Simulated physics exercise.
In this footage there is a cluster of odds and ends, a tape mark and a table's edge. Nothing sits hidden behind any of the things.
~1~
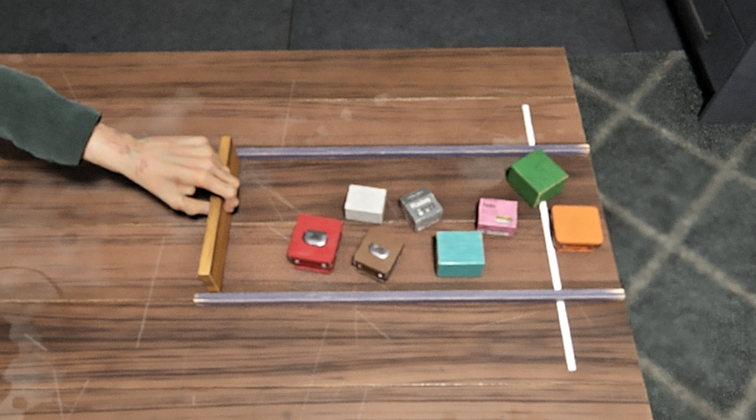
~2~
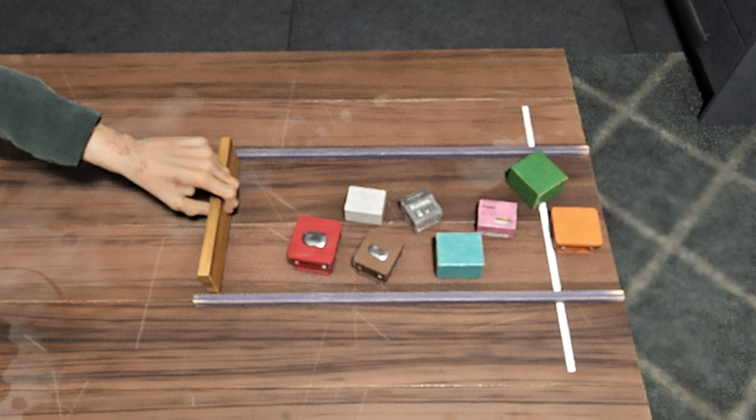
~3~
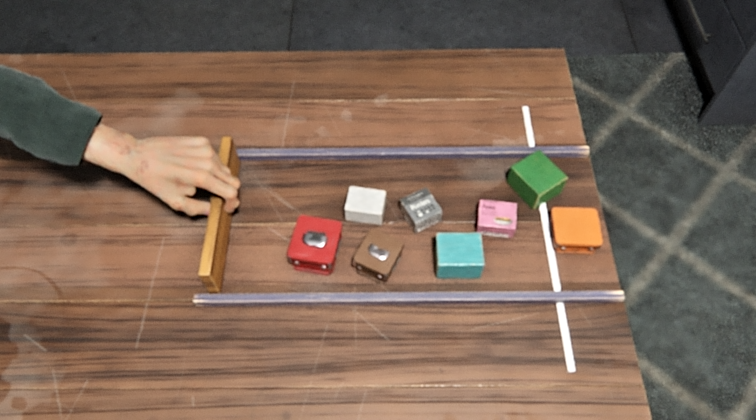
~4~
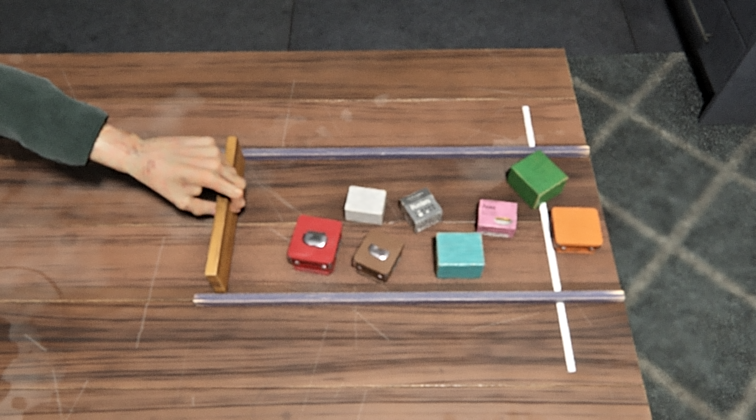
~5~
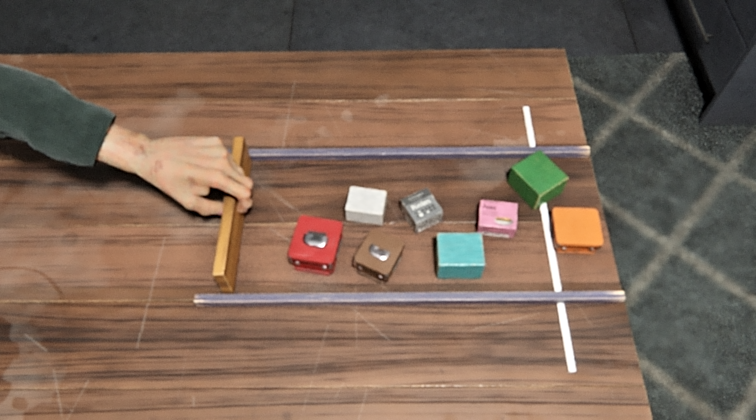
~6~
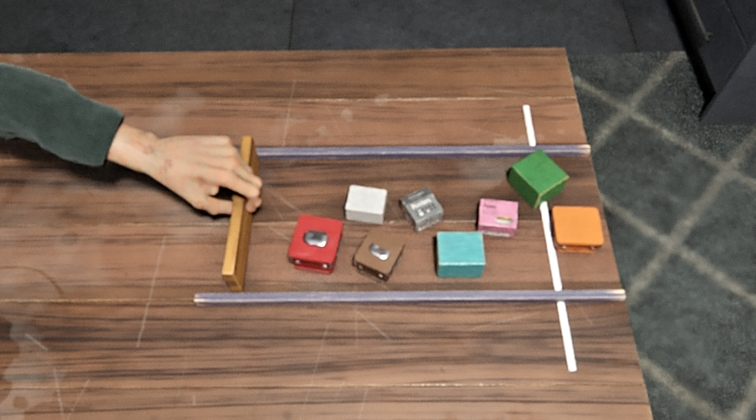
A hand slides a wooden board slightly right toward several small coloured boxes, which stay still.
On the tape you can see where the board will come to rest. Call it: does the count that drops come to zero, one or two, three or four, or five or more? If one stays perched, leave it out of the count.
It comes to three or four.
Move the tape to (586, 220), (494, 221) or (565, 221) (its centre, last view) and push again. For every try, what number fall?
Taken one after another, the numbers are 5, 1 and 5.
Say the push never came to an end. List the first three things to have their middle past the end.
Taking them earliest first, it's the orange case, the turquoise block and the pink box.
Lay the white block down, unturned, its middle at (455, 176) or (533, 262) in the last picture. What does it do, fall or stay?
Keeps its place, then goes off the end.
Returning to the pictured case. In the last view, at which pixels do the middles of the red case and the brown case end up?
Final spots - red case (575, 240), brown case (618, 253).
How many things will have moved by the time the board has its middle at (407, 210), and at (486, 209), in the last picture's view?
Counting first: 6, next 8.
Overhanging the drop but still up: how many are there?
Count of overhanging things: 2.
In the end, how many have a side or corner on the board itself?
In total, 3.
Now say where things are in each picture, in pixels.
Orange case (575, 229); green block (537, 178); pink box (497, 217); board (221, 212); tape (546, 220), in the first picture.
Green block (536, 180); red case (316, 246), in the second picture.
Pink box (496, 219); white block (366, 205), in the third picture.
Orange case (574, 231); brown case (379, 257), in the fourth picture.
Green block (537, 180); turquoise block (459, 256), in the fifth picture.
Orange case (575, 230); green block (537, 179); pink box (497, 218); board (243, 212); tape (546, 221), in the sixth picture.
Soon after, none off yet; orange case at rest near (575, 230); green block at rest near (537, 179); pink box at rest near (497, 218).
Then, none off yet; orange case at rest near (575, 230); green block at rest near (537, 179); pink box moved a little near (517, 215).
Further on, one off so far; orange case falling near (601, 286); green block moved a little near (552, 173); pink box moved well along near (596, 215).
At rest, the number that fall off is three or four; fallen, turquoise block, pink box and orange case.
